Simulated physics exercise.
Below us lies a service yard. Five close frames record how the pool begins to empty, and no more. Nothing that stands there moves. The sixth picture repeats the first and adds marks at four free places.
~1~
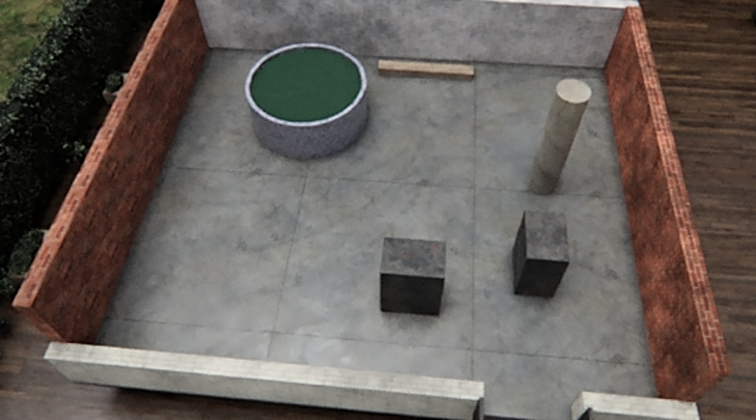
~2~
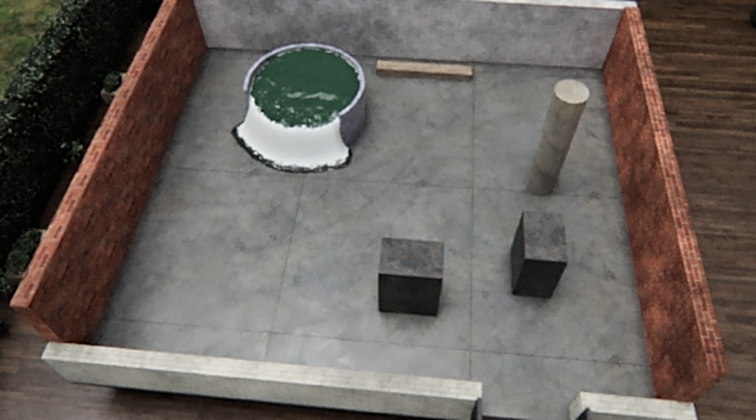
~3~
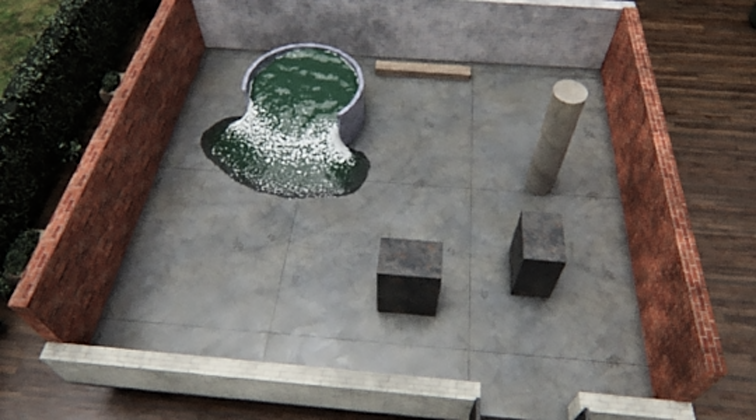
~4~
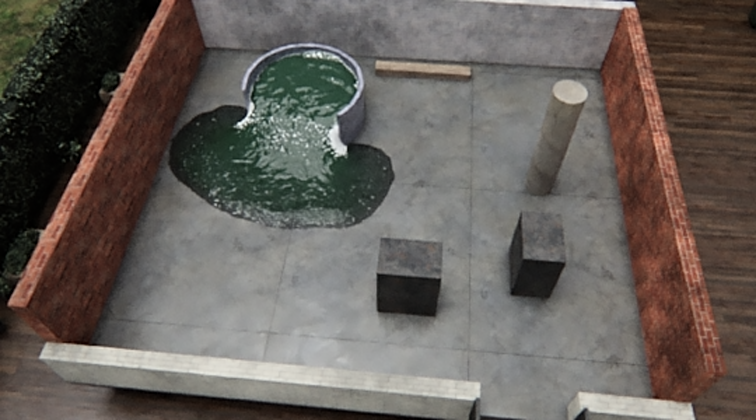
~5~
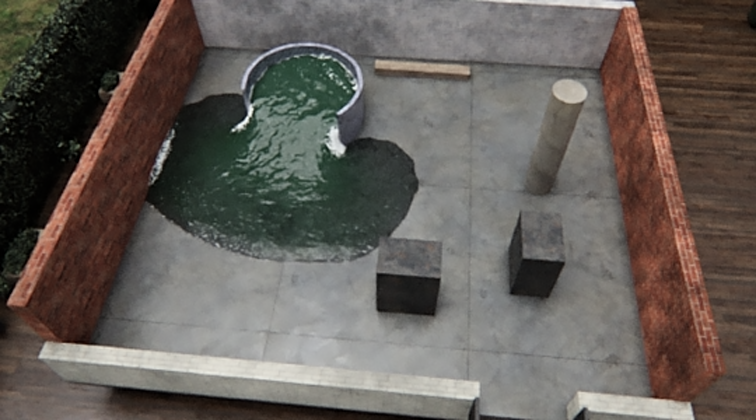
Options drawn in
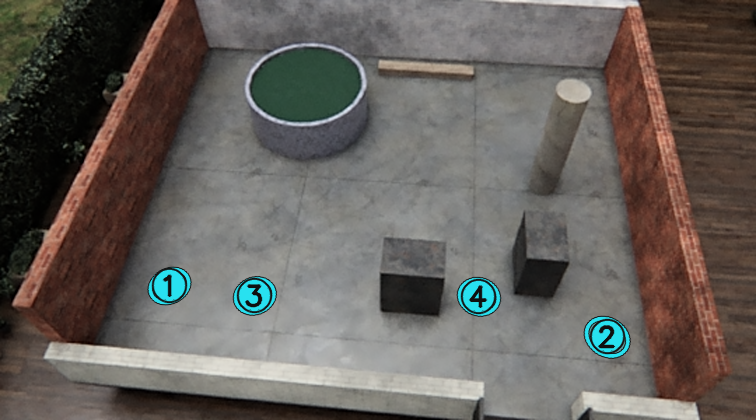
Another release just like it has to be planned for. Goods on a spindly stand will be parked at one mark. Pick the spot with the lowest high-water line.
It is 4.
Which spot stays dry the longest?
2 it is.
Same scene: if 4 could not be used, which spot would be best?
Spot 2.
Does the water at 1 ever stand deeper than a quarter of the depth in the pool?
Yes.
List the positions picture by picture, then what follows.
The first picture shows pool full, its middle at (306, 86); open gate at (531, 391).
The second picture shows front seen at (238, 128), 2 % of the ground wet.
The third picture shows front seen at (210, 133), 6 % of the ground wet.
The fourth picture shows front seen at (180, 136), 12 % of the ground wet.
The fifth picture shows front seen at (370, 246), 21 % of the ground wet.
On the marked copy, 1 at (169, 285); 2 at (607, 336); 3 at (254, 295); 4 at (478, 296).
With 1, the water peaks at about 41 % of the depth that stood in the pool.
With 2, the water peaks at about 18 % of the depth that stood in the pool.
With 3, the water peaks at about 37 % of the depth that stood in the pool.
With 4, the water peaks at about 10 % of the depth that stood in the pool.
